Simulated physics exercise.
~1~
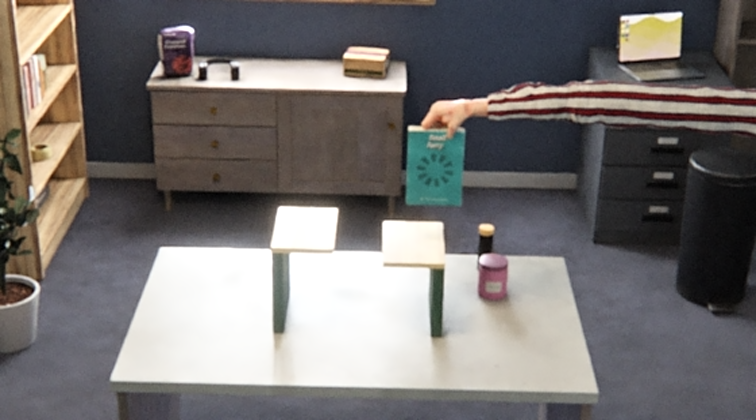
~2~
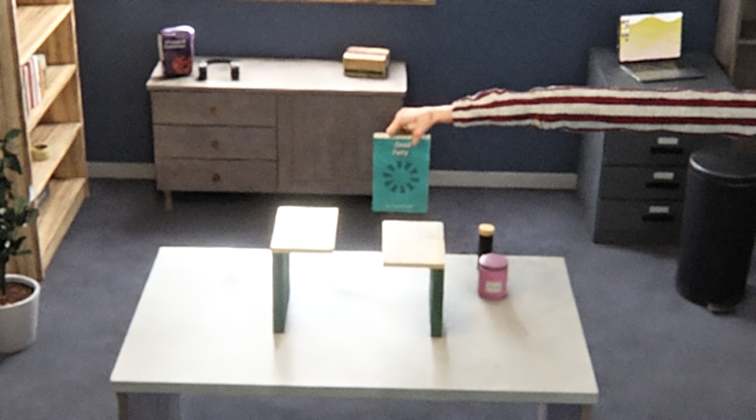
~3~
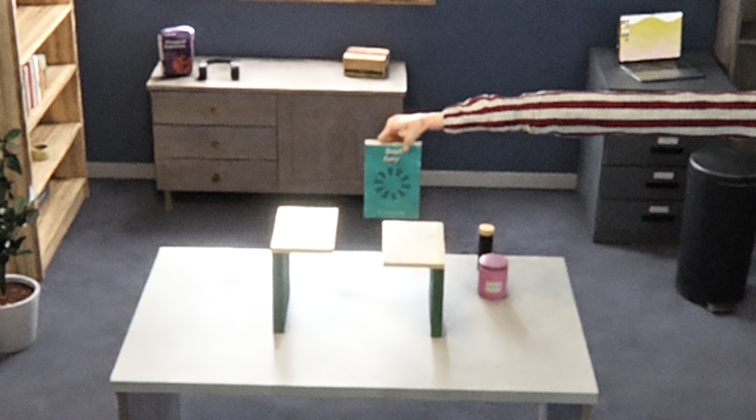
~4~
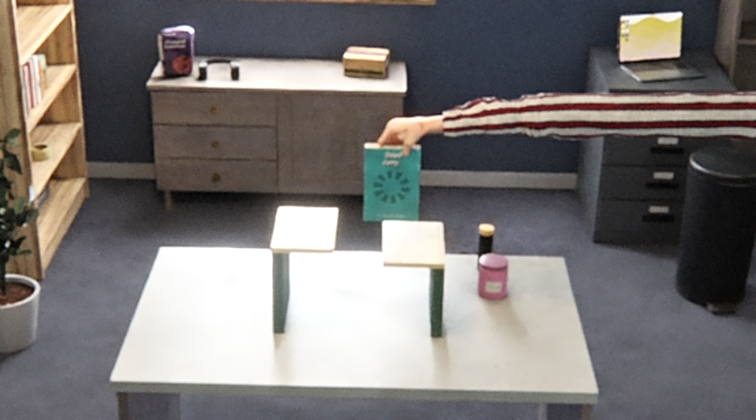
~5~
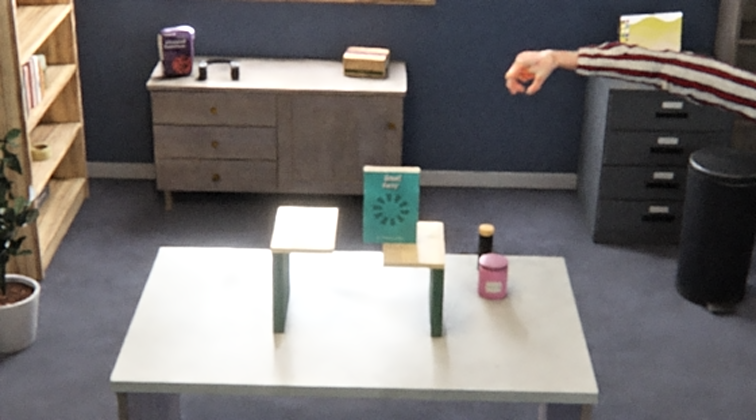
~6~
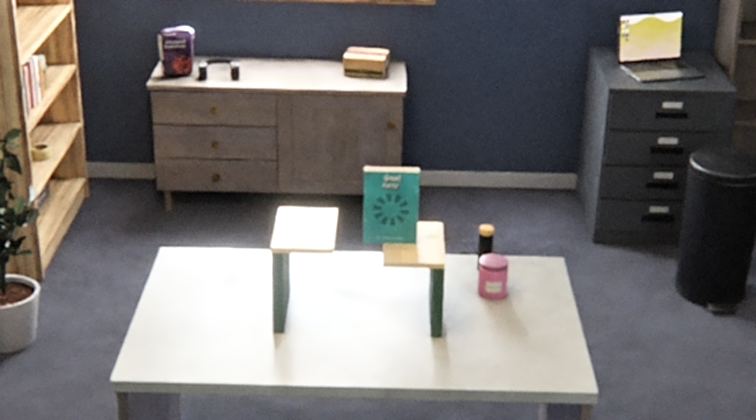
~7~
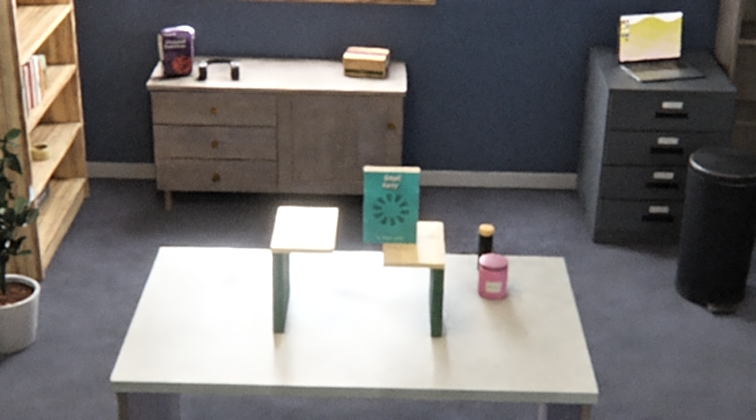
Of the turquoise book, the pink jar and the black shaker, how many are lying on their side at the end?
None of them are lying on their side. The book, the jar and the shaker are all still upright at the end.
